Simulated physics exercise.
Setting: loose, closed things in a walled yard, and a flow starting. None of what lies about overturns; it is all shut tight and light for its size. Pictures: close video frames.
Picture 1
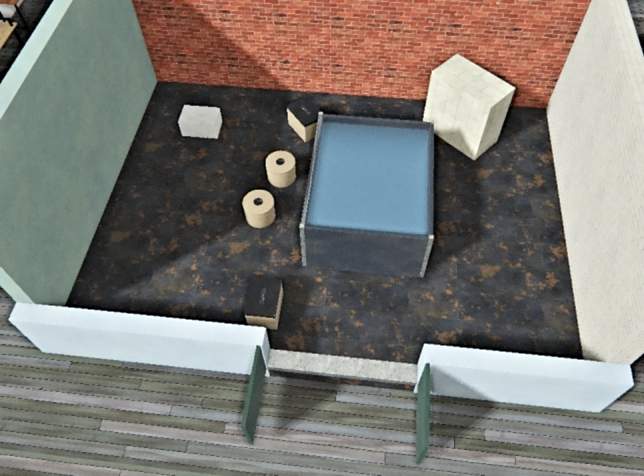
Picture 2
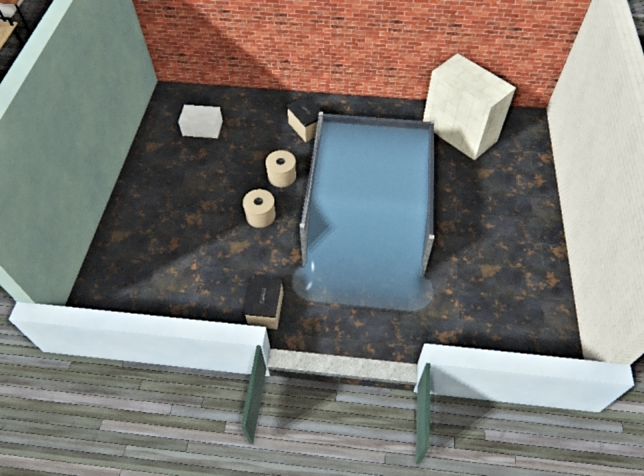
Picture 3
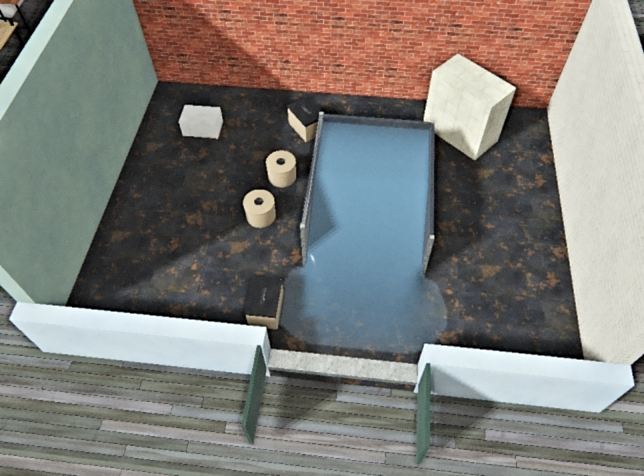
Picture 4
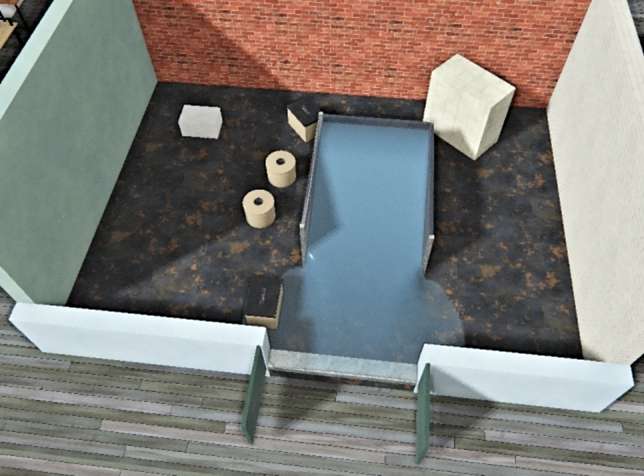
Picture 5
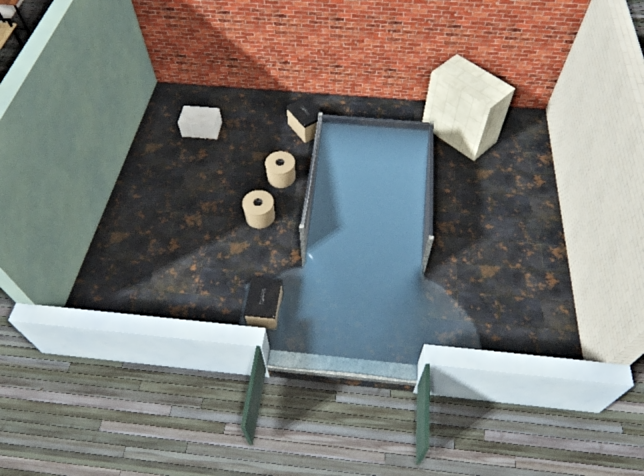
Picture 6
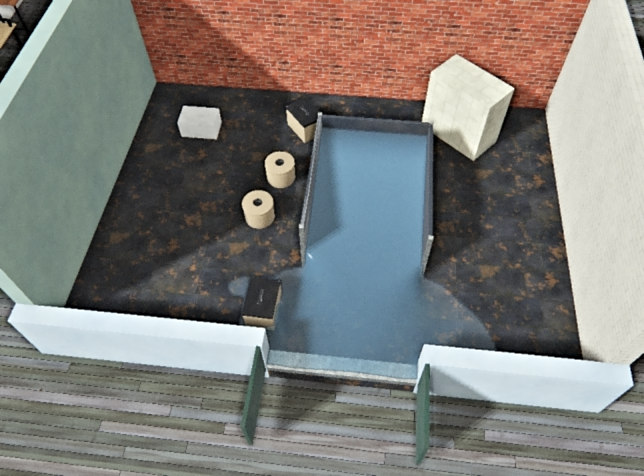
At first, blue water sits in a walled tank on the dark floor of a yard, with boxes and two round blocks around it. The tank's front opens and water pours toward the gap in the low front wall. It then spreads sideways around the nearby dark-topped box, while the objects barely move.
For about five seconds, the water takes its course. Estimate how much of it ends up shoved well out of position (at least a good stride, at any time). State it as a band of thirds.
It falls in the band below one third.
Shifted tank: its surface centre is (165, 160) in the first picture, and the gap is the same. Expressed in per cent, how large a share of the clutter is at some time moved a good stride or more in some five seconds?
My answer would be about 20 in a hundred.
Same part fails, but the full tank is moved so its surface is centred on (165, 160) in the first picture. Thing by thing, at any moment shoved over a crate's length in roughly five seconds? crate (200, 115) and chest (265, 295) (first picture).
Taking them in turn: Didn't get there and got there.
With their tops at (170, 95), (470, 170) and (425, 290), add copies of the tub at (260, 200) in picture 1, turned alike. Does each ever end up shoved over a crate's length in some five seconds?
First remains in place, second remains in place, third driven off.
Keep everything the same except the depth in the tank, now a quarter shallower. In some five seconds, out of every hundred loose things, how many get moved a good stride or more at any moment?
Share: Close to 0 %.
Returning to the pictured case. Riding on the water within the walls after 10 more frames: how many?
I make it 0.
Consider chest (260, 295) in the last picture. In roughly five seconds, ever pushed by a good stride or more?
Short answer: At least that much.
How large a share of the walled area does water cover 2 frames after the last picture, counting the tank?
25 %, give or take.
A moment on, 0 of 5 are well off their spots; 0 afloat.
Next, 1 of 5 are well off their spots; 0 afloat.
Later, 1 of 5 are well off their spots; 0 afloat.
In the end, 1 of 5 are well off their spots, and 1 have been at some point; 0 afloat.
